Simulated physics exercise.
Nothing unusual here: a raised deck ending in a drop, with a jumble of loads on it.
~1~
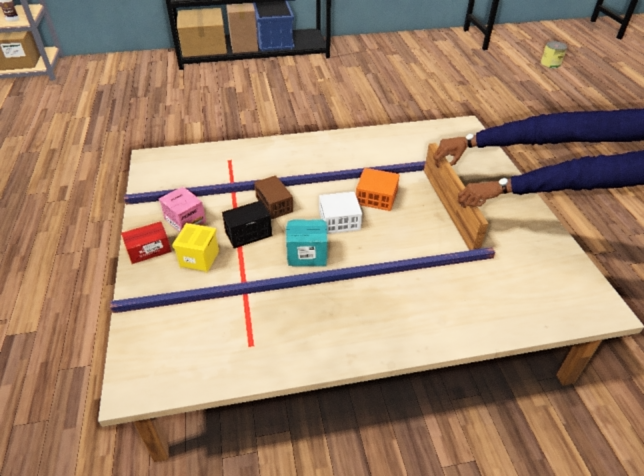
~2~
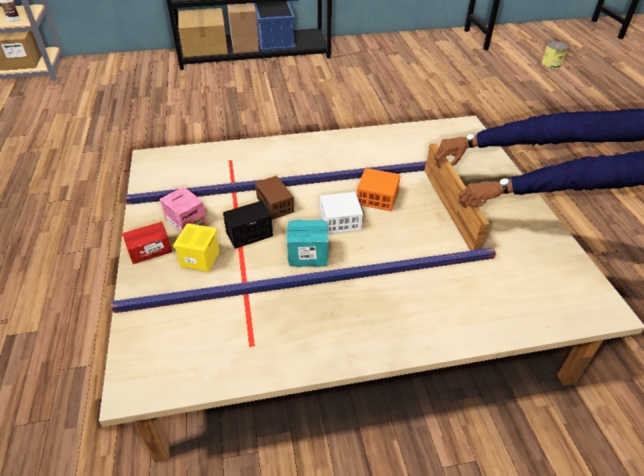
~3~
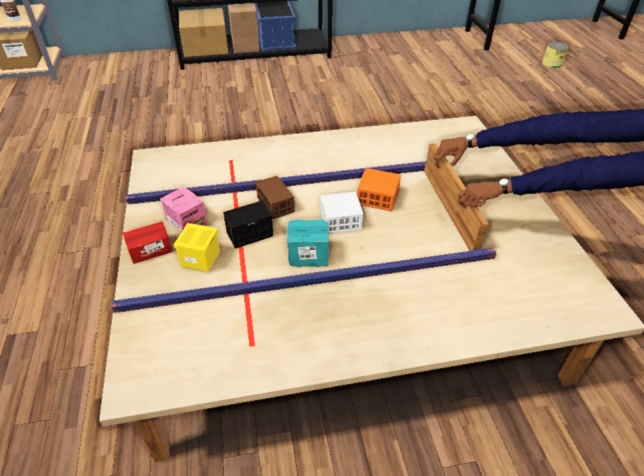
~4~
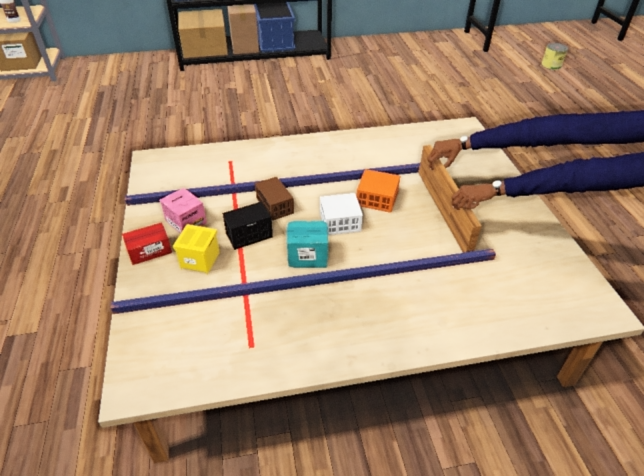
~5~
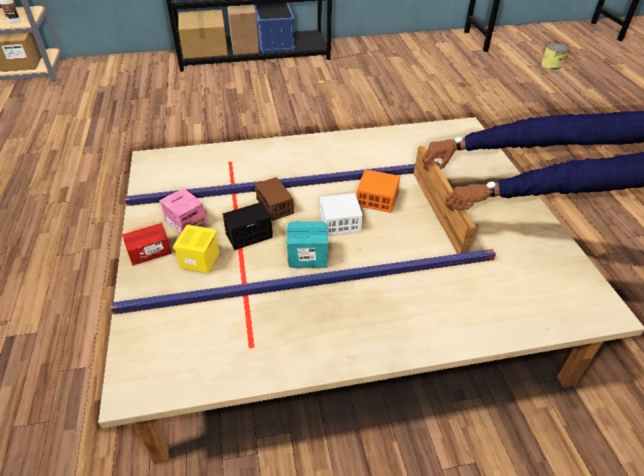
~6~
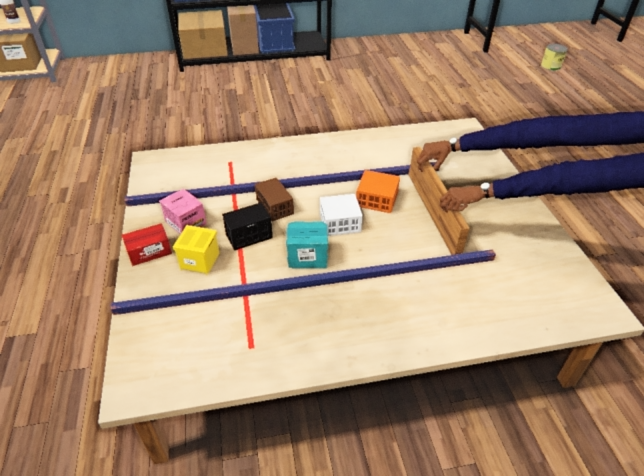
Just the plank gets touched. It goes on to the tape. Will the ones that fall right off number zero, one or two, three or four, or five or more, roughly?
The tally of falls will come to none at all.
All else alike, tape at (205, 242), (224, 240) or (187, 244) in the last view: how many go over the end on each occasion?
Result per try: 1; 0; 2.
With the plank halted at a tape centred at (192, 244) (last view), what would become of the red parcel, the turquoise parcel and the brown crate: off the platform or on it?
Red parcel goes down, turquoise parcel stays put, brown crate stays put.
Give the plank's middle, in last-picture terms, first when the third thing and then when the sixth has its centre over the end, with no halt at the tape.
The first one at (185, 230), the next at (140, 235).
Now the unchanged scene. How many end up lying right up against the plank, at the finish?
The number is 3.
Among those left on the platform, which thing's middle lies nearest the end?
That would be the red parcel.
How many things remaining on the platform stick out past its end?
1 overhanging.
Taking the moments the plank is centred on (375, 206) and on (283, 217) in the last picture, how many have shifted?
Tally: 2; 5.
Early on, none off yet; red parcel at rest near (147, 244); pink box at rest near (183, 213); yellow tote at rest near (198, 250).
Finally, the number that fall off is zero.
